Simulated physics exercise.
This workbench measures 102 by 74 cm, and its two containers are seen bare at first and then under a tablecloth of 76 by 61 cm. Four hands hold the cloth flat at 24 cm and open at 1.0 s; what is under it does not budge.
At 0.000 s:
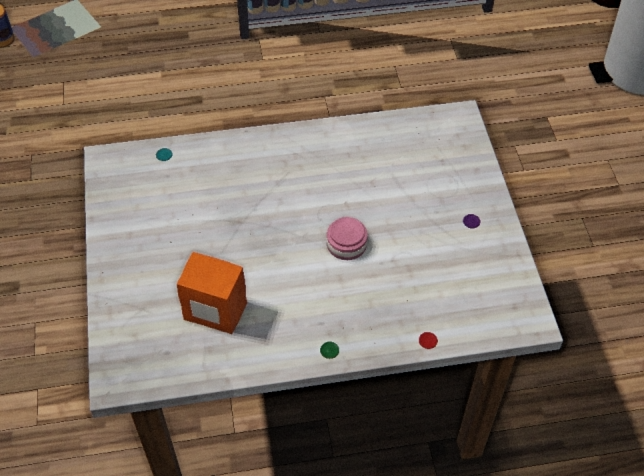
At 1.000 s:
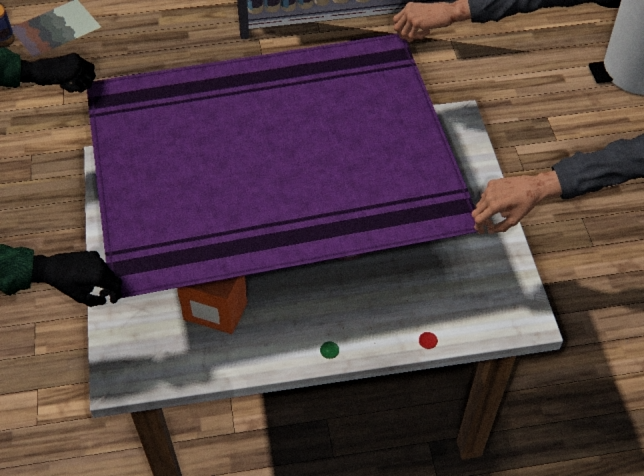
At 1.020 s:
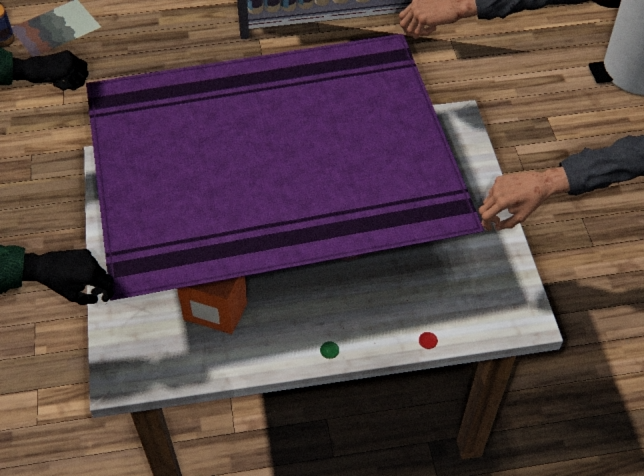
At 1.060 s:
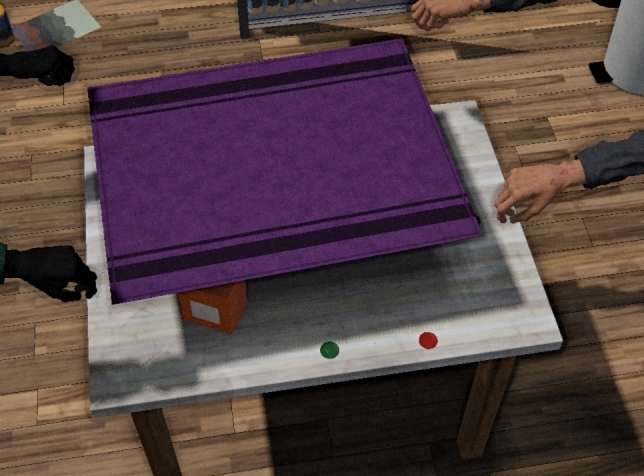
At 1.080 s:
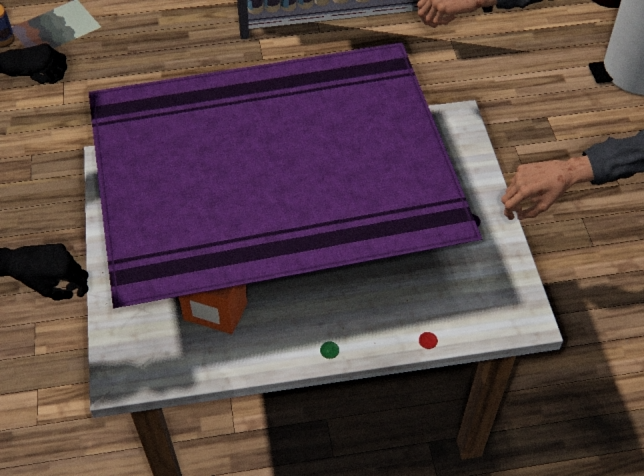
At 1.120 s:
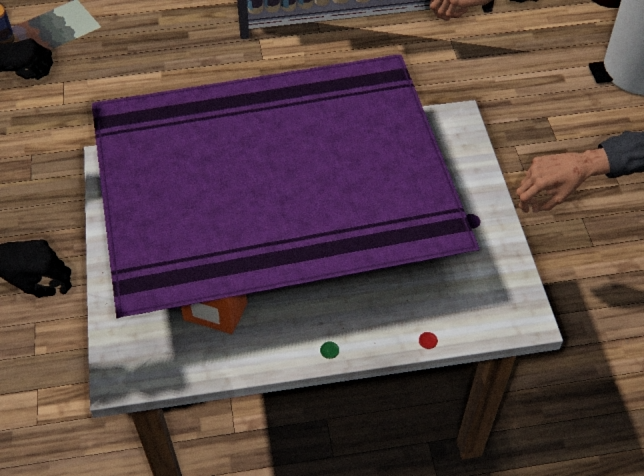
A purple cloth held above a table by four hands is released and sinks lower.
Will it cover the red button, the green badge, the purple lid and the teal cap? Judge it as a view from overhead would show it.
In order: The red button remains in the open; the green badge stays uncovered; the purple lid remains in the open; the teal cap vanishes under it.
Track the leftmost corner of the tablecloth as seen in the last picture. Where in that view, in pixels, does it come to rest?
Around pixel (101, 160).
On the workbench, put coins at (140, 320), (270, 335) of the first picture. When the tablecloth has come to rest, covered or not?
The first remains in the open; the second still shows.
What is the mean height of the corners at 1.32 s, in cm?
Mean corner height at that time: Approx. 2 cm.
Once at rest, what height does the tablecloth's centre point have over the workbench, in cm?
About 0 cm up.
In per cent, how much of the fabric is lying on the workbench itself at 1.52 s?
Roughly 55 per cent of it.
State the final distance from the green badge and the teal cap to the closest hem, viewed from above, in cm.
9 cm and 2 cm, roughly.
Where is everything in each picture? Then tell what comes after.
In the first picture, shows, red button (428, 340); green badge (330, 350); purple lid (472, 221); teal cap (164, 154); pink jar (347, 230), 5 cm tall; orange box (210, 275), 15 cm tall.
In the second picture, shows, tablecloth corners (111, 300) (86, 82) (403, 34) (484, 231); highest point 24 cm, lowest 24 cm.
In the third picture, shows, tablecloth corners (111, 301) (86, 83); highest point 24 cm, lowest 24 cm.
In the fourth picture, shows, tablecloth corners (112, 305) (88, 88); highest point 22 cm, lowest 22 cm.
In the fifth picture, shows, tablecloth corners (114, 308) (89, 92); highest point 21 cm, lowest 21 cm.
In the sixth picture, shows, tablecloth corners (117, 318) (92, 104) (401, 55) (479, 250); highest point 17 cm, lowest 17 cm.
At 1.3 s, 50 % of it is down, spanning 77 by 61 cm, above teal cap.
At 1.5 s, 55 % of it is down, spanning 78 by 61 cm, above teal cap.
At 1.7 s, 55 % of it is down, spanning 78 by 63 cm, above teal cap.
At 1.9 s, 55 % of it is down, spanning 78 by 63 cm, above teal cap.
At 2.7 s, 55 % of it is down, spanning 78 by 62 cm, above teal cap.
